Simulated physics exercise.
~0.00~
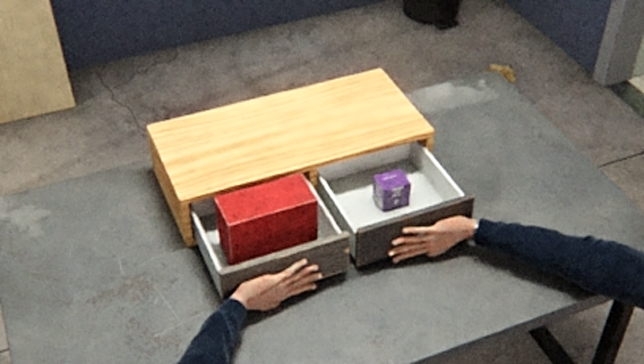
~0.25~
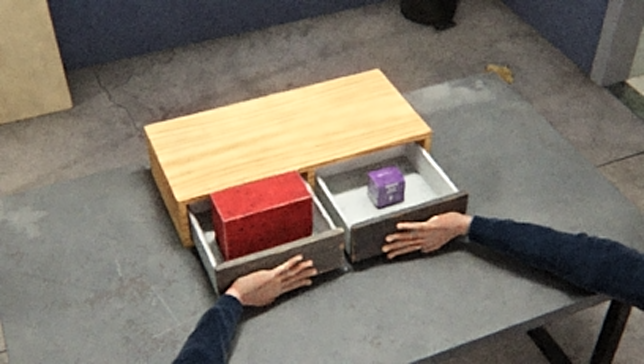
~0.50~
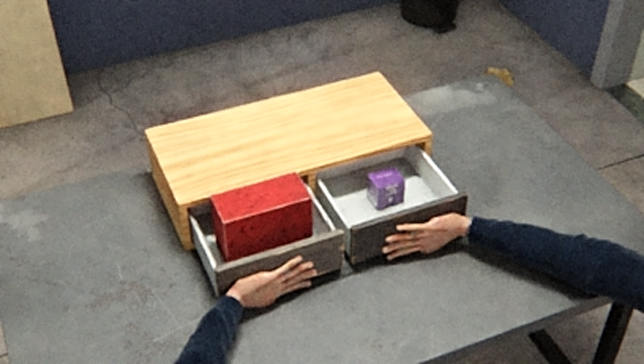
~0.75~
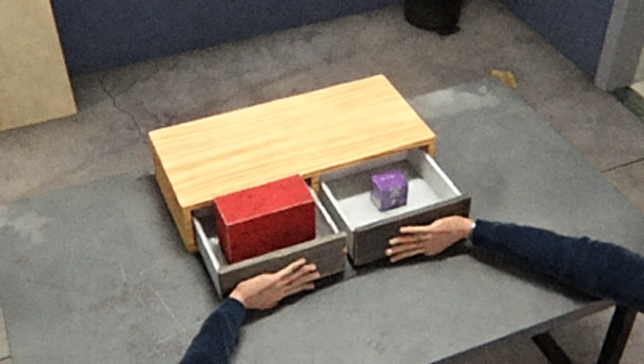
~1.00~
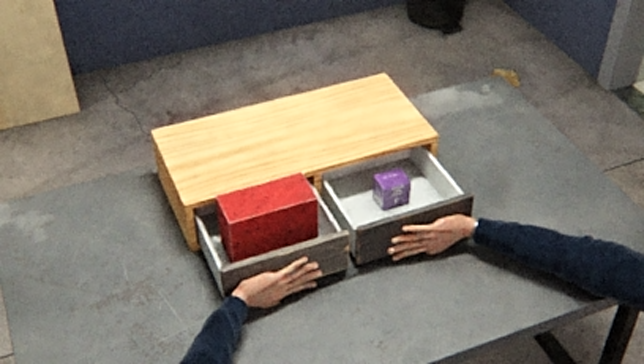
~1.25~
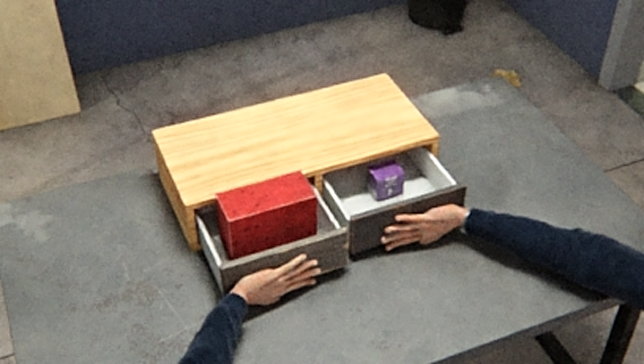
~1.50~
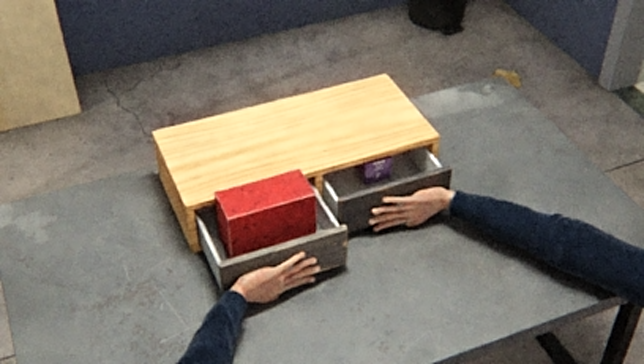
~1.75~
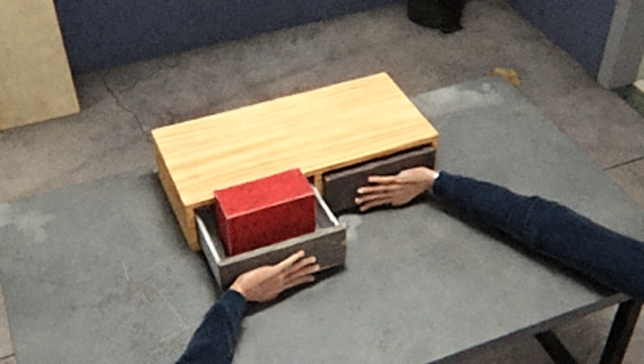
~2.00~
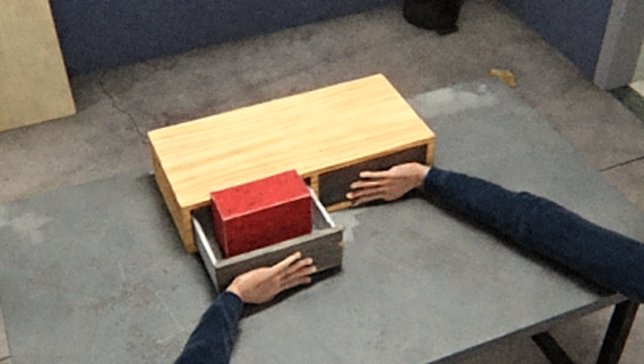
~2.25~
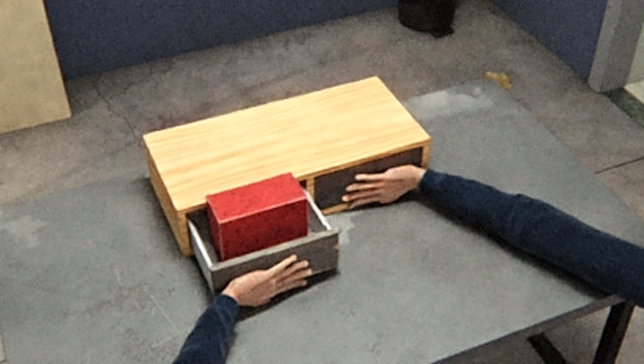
Two hands push at open drawers; the right one shuts while the left stays open.
